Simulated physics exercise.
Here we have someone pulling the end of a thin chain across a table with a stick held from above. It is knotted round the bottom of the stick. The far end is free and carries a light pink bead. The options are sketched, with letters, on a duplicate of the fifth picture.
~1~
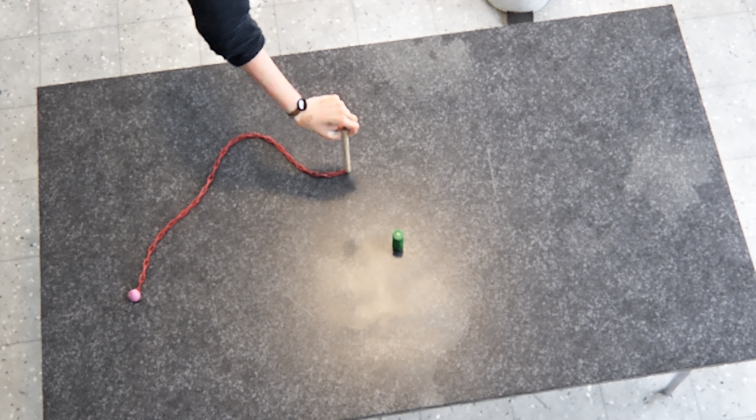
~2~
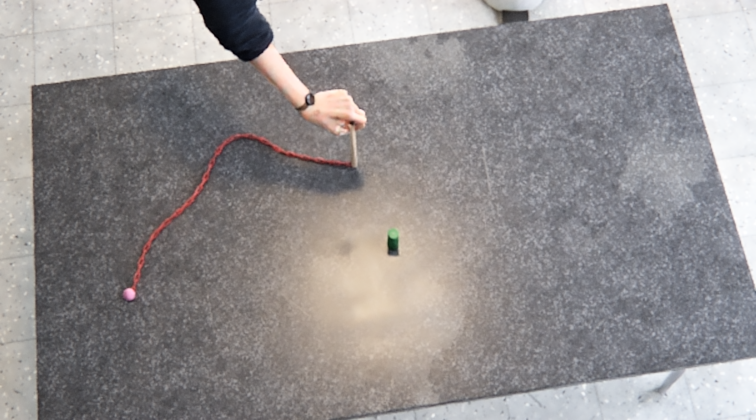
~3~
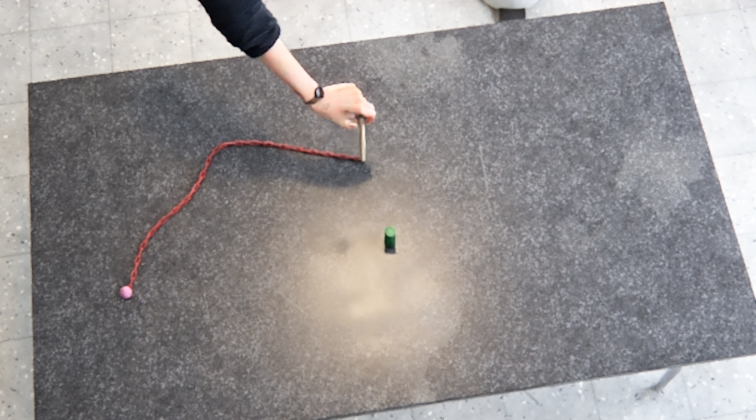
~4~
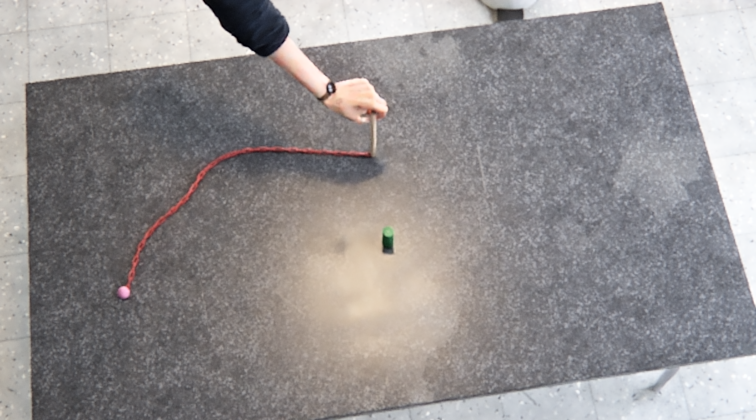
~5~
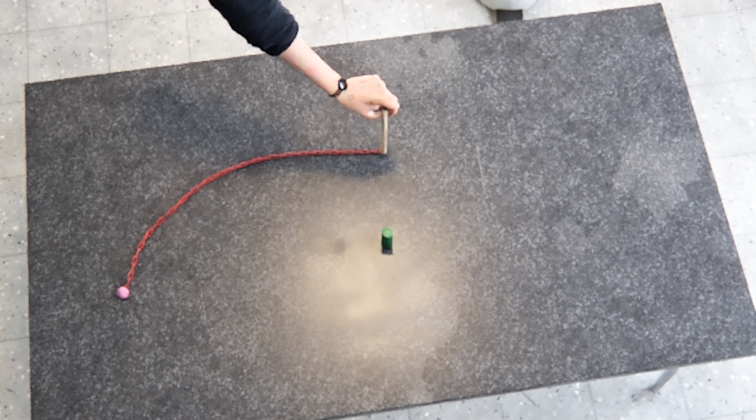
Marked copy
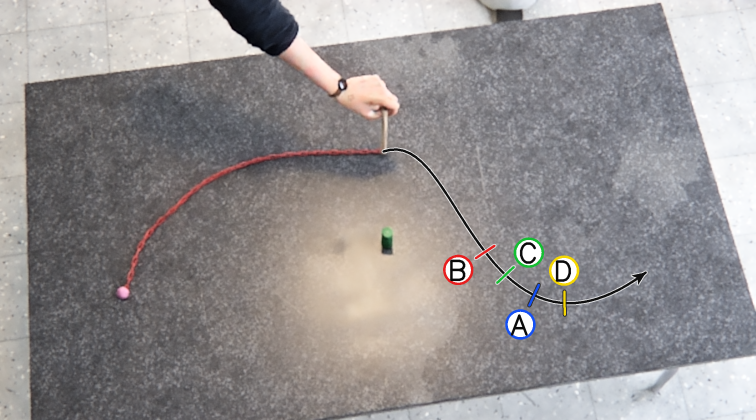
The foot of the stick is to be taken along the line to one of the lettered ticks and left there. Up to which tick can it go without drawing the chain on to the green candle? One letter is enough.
As far as tick C.
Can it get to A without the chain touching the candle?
No.
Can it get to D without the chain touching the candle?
For that mark, no.
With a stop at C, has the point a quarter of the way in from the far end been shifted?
Yes.
On the marked copy, A at (534, 295); B at (485, 252); C at (506, 275); D at (565, 303); the route from (383, 151) via (493, 262) to (646, 273).
Following C. Soon after the start, foot of the stick (435, 178), middle of the chain (272, 184), free end (135, 266).
Later, foot of the stick (470, 231), middle of the chain (308, 198), free end (154, 247).
In the end, foot of the stick (505, 275), middle of the chain (345, 221), free end (184, 230); nothing has been touched.
As for the rest, A brings the chain against the candle; B is safe but short; D brings the chain against the candle.
